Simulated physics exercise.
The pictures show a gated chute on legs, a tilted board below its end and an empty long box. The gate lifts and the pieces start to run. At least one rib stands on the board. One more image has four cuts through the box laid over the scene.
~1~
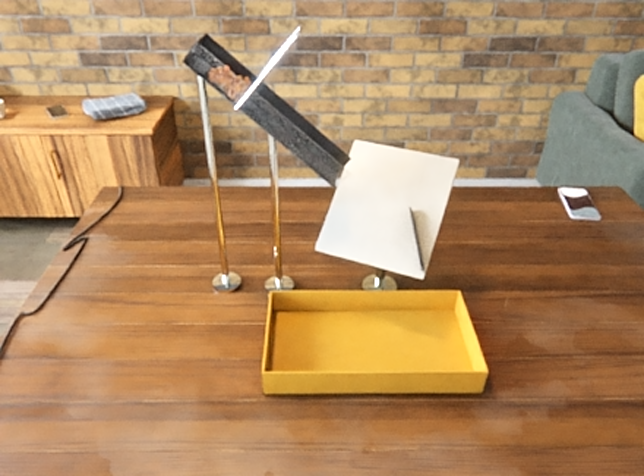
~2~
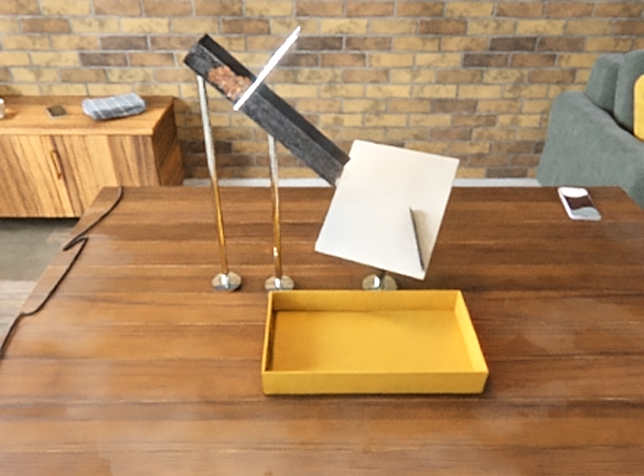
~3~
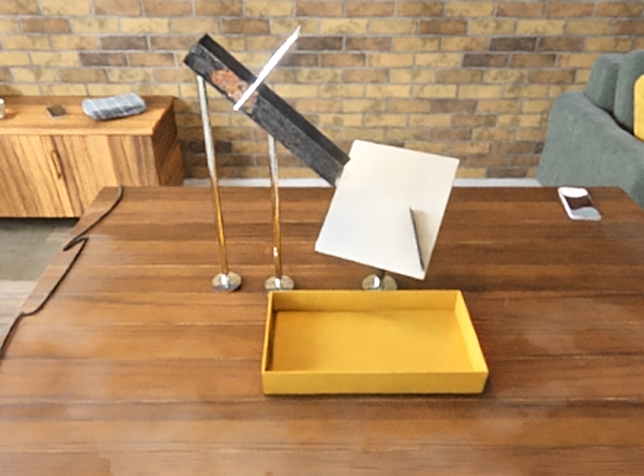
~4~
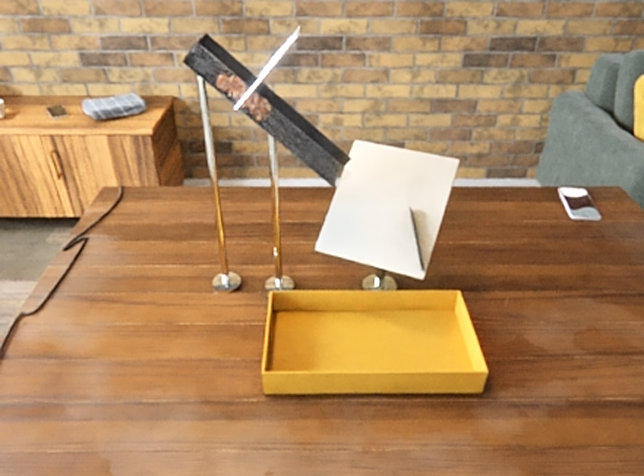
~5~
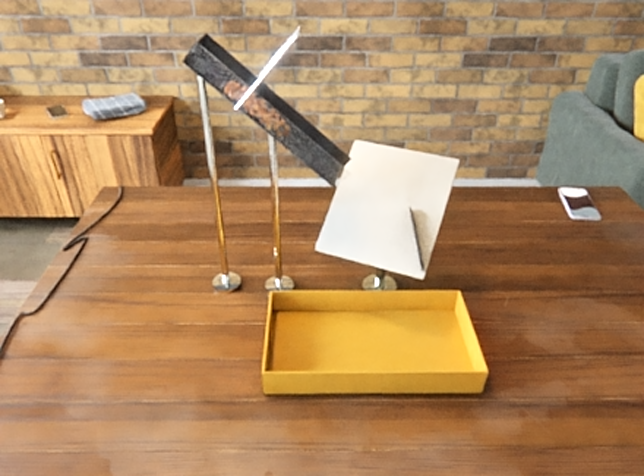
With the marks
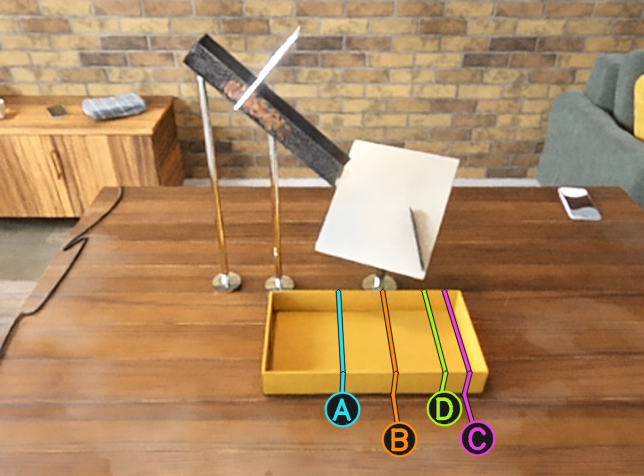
At the start, a clump of small brown pieces sits near the top of a dark sloping chute on thin metal legs, behind a pale gate. The pieces then slide past the gate and spread down the chute toward the right, while the tilted white board and empty yellow box stay still.
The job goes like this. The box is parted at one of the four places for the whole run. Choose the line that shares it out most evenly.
B works best here.
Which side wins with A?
The right side.
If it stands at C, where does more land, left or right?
The left side.
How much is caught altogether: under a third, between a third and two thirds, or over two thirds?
It is over two thirds.
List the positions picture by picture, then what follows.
Load behind the gate at (231, 82), roasted chickpeas; lip of the chute at (336, 180), sloping fairly steeply, in the first frame.
Middle of the board at (387, 205), tilted fairly steeply; middle of its low edge at (367, 264); of its high edge at (405, 150), in the second frame.
Front corners of the box at (263, 372) and (487, 371), empty; front of the load at (249, 110), in the third frame.
Middle of the load at (245, 98); its front at (264, 118), about a quarter of the way to the lip; rib from (410, 207) to (422, 267), in the fourth frame.
Middle of the load at (254, 103); its front at (286, 134), about half of the way to the lip, in the fifth frame.
On the marked copy, line A crosses the front rim at (342, 372); line B crosses the front rim at (395, 372); line C crosses the front rim at (469, 371); line D crosses the front rim at (445, 372).
With A, of what is caught, a small part on the left of the divider, nearly all on the right.
With B, of what is caught, about half on the left of the divider, about half on the right.
With C, of what is caught, all on the left of the divider, none on the right.
With D, of what is caught, nearly all on the left of the divider, a small part on the right.
